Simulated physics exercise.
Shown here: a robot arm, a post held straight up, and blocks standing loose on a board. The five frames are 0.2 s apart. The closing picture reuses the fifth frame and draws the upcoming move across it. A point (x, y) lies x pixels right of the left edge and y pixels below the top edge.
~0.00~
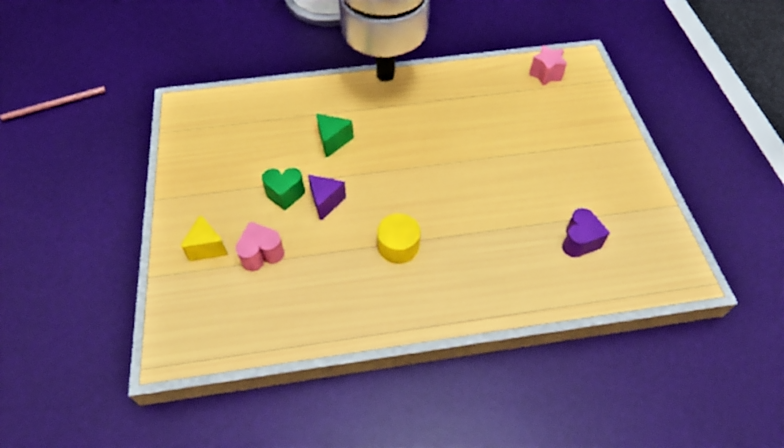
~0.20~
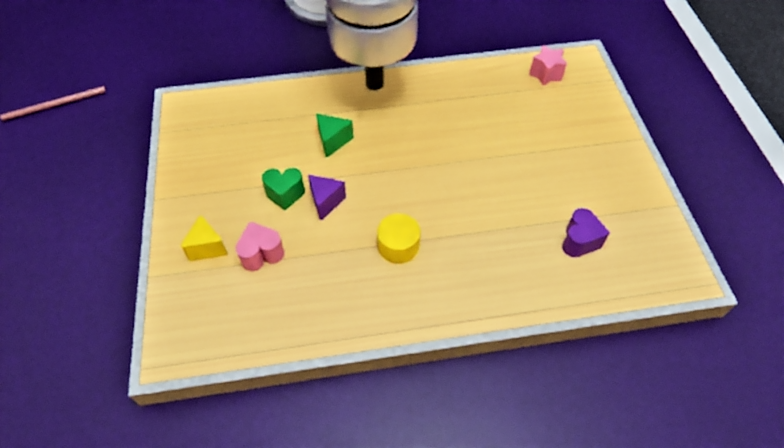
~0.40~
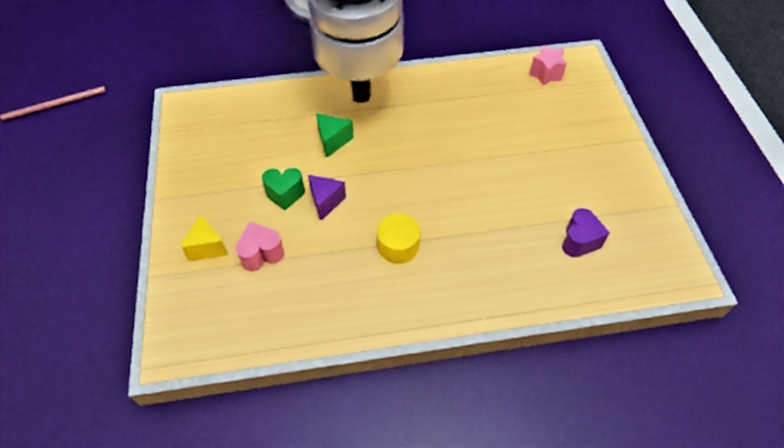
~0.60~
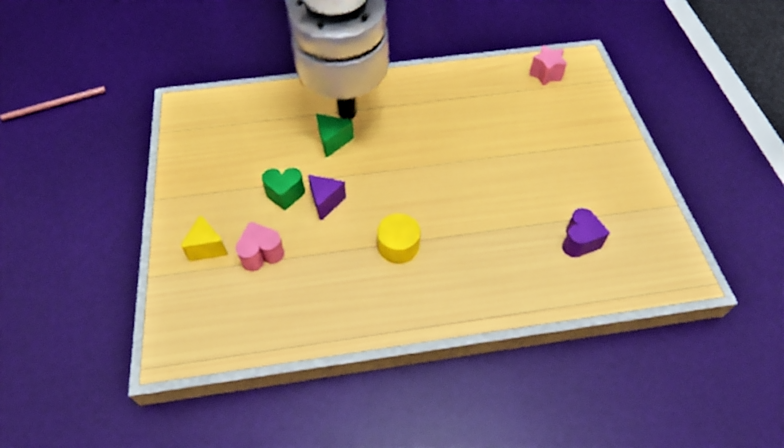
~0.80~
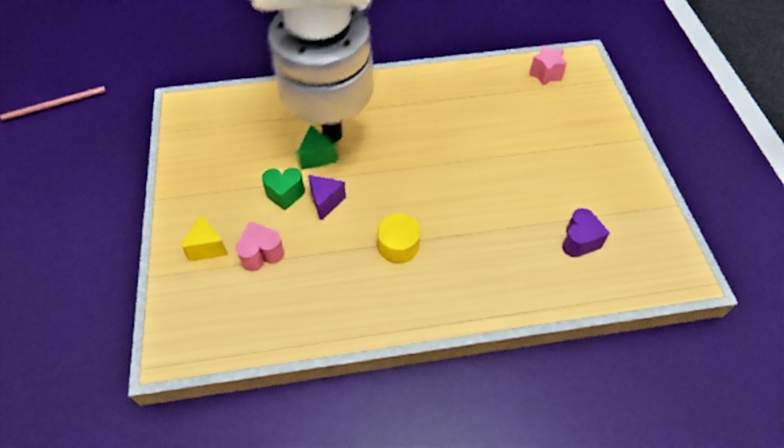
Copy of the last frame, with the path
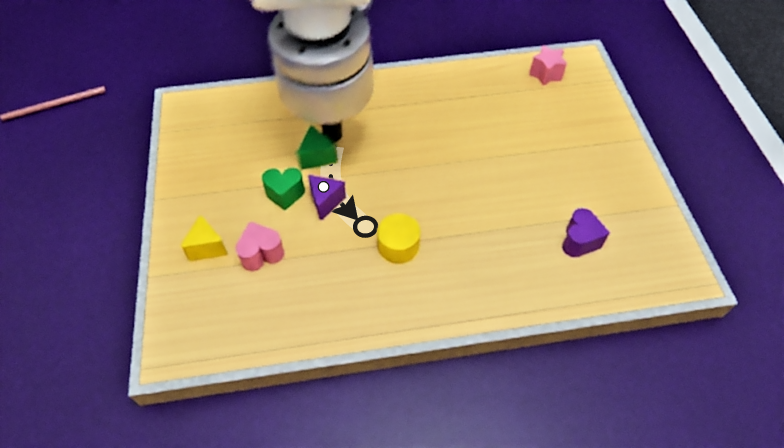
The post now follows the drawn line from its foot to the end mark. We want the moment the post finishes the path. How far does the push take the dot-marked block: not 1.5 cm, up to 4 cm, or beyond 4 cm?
It goes 1.5 to 4 cm.
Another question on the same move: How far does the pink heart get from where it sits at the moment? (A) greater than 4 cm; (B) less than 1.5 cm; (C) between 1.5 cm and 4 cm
B: Less than 1.5 cm.
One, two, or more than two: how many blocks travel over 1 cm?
The answer is two blocks.
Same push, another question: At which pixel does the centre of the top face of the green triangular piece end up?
(305, 153)
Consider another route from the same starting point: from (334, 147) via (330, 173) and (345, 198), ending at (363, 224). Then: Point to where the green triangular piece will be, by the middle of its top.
It will end up at (303, 154).
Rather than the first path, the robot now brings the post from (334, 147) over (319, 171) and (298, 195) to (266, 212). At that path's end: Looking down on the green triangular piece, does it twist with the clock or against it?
Direction: Clockwise.
The drawn path runs from (334, 147) through (331, 175) and (341, 203) to (366, 227); the dot is on the purple triangular piece.
The first path, step by step. One third of the way, post (329, 165); green triangular piece (305, 153), turned 40° clockwise.
Two thirds of the way, post (340, 193); green triangular piece (305, 153), turned 40° clockwise; purple triangular piece (323, 202), turned 25° clockwise.
At the end, post (365, 217); pink heart not moved; green triangular piece (305, 153), turned 40° clockwise; purple triangular piece (323, 204), turned 35° clockwise; yellow cylinder not moved.
